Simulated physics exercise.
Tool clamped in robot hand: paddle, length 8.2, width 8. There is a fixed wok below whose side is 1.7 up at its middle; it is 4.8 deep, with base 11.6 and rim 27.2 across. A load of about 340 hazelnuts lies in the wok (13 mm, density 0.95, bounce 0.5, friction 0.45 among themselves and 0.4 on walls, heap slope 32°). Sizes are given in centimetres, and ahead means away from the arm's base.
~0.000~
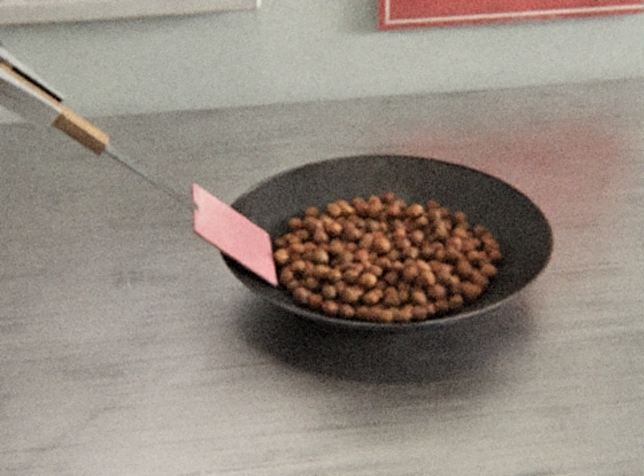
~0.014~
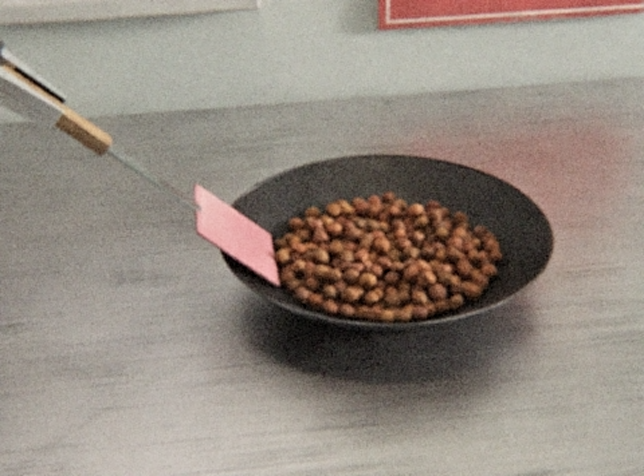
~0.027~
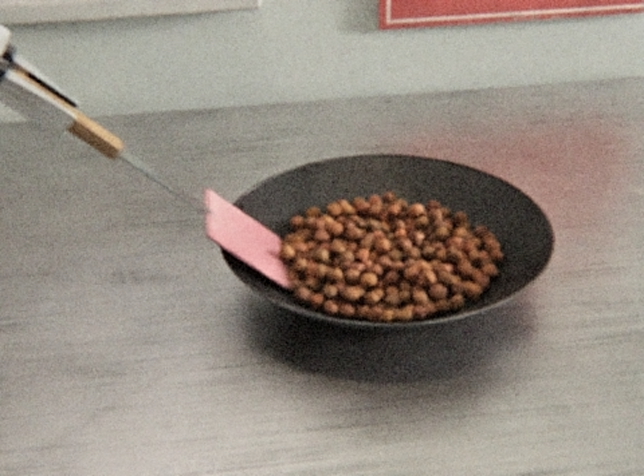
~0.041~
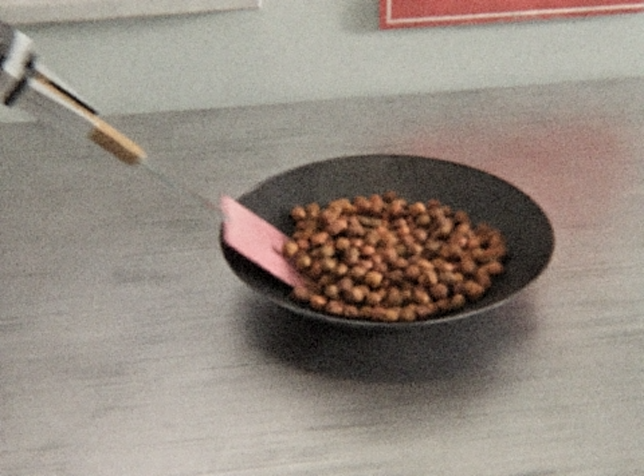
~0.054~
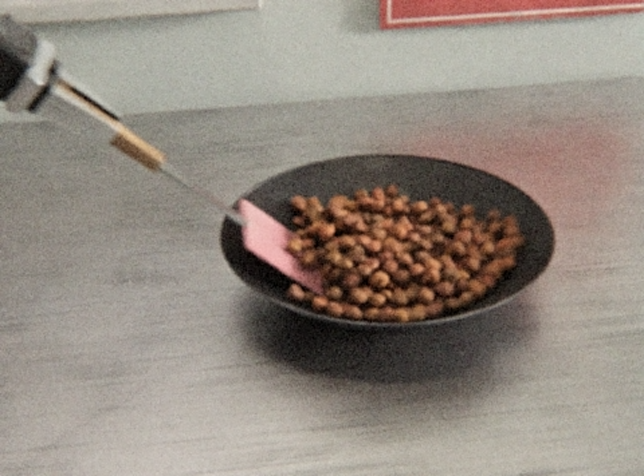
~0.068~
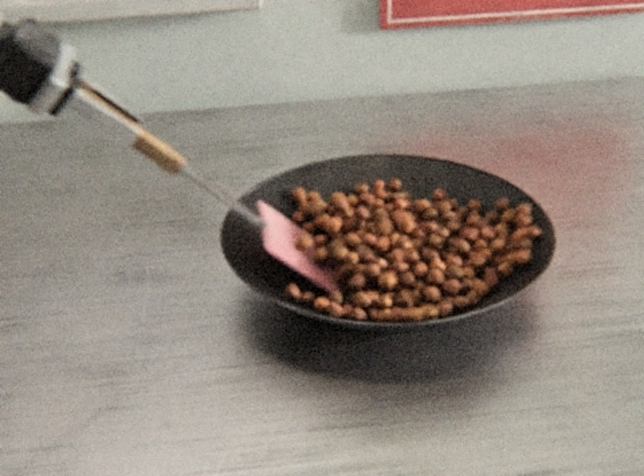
Robot arm sliding a pink spatula rightward into a dark wok, pushing the near edge of a brown hazelnut heap to the right.
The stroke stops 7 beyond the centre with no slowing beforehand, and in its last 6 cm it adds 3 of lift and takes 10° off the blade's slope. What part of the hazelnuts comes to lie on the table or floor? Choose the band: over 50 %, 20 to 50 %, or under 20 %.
20 to 50 %.
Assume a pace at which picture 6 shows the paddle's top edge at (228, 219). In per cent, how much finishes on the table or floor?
About 0 per cent.
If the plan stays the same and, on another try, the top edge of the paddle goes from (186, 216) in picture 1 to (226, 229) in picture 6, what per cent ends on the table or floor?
Off the vessel, on the table or floor: Some 10 percent.
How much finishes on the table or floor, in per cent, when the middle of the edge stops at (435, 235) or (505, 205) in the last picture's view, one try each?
Close to 10 and close to 40 per cent, respectively.
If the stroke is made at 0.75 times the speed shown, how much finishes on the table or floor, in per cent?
15 %.
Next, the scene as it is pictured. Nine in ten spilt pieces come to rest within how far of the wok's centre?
Around 50 centimetres from the centre.
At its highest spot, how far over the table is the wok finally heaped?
Roughly 5.0 centimetres.
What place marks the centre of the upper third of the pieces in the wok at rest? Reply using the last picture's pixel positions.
It is centred near (472, 238).
After 0.10 s, sloping 43°, highest piece 7 above the table; 339 in the wok, 2 on the blade or in flight.
After 0.13 s, sloping 40°, highest piece 7 above the table; 332 in the wok, 9 on the blade or in flight.
After 0.35 s, sloping 33°, highest piece 7 above the table; 242 in the wok, 69 on the table or floor, 30 on the blade or in flight.
After 1.40 s, sloping 33°, highest piece 5 above the table; 240 in the wok, 101 on the table or floor.
At rest, 240 in the wok, 101 on the table or floor. That is 30 % on the table or floor.
